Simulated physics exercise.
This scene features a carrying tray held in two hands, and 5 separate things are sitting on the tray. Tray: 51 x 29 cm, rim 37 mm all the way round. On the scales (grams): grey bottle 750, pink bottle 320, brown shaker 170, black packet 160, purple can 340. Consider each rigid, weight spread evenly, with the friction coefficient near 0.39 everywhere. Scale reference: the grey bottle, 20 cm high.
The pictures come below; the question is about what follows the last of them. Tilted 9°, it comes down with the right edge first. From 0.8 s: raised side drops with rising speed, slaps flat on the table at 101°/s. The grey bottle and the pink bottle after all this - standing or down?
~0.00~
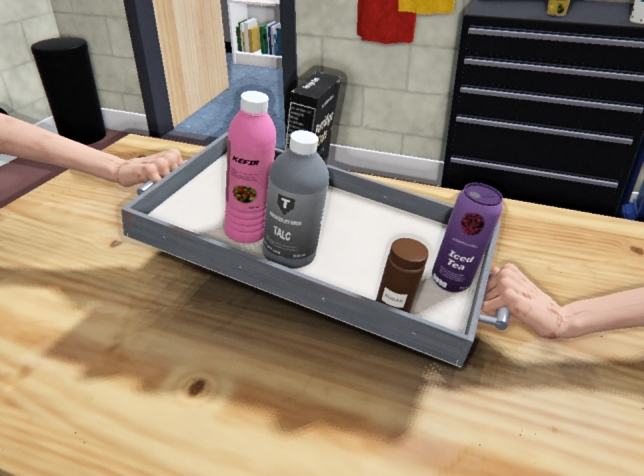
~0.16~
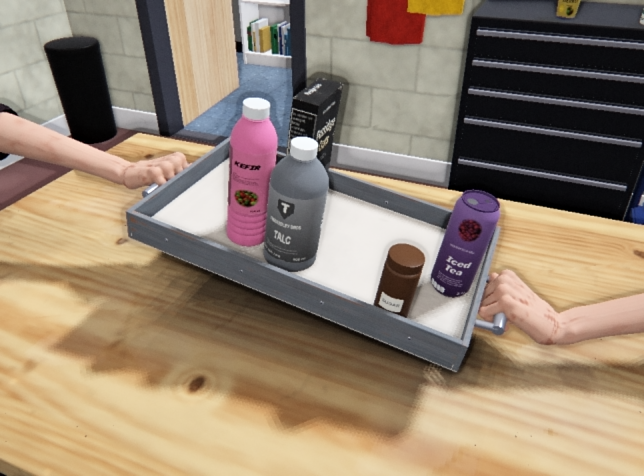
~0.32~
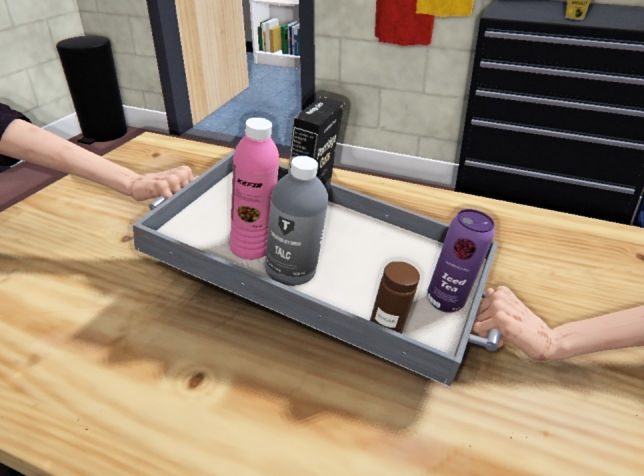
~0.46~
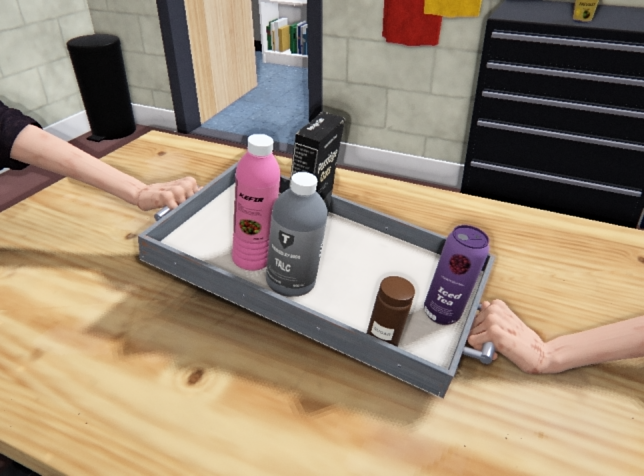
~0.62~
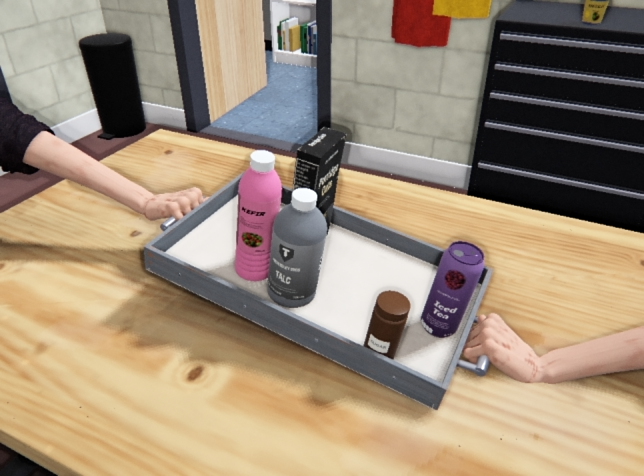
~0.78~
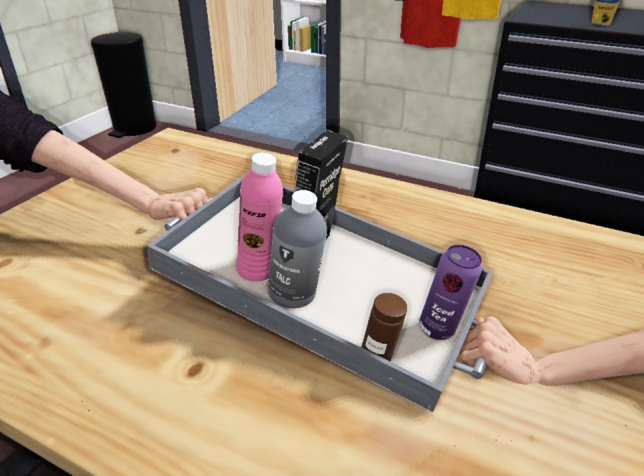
Outcome: The grey bottle does not pitch over. The pink bottle pitches over.
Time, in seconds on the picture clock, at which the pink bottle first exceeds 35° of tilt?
Answer: Near 1.3 s.
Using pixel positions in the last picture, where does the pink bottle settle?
The resting point is around (175, 261).
After 0.98 s, tray flat on the table; black packet 10° off its base.
After 1.28 s, tray flat on the table; pink bottle 35° off its base near (216, 234); black packet 4° off its base.
After 1.58 s, tray flat on the table; pink bottle 72° off its base near (191, 247); black packet 6° off its base.
After 2.58 s, tray flat on the table; pink bottle 72° off its base near (182, 254).
In the end (3.2 s), toppled on the tray, pink bottle; the other 4 under 5 cm from the start. In the last view, grey bottle near (288, 266), pink bottle near (175, 261).
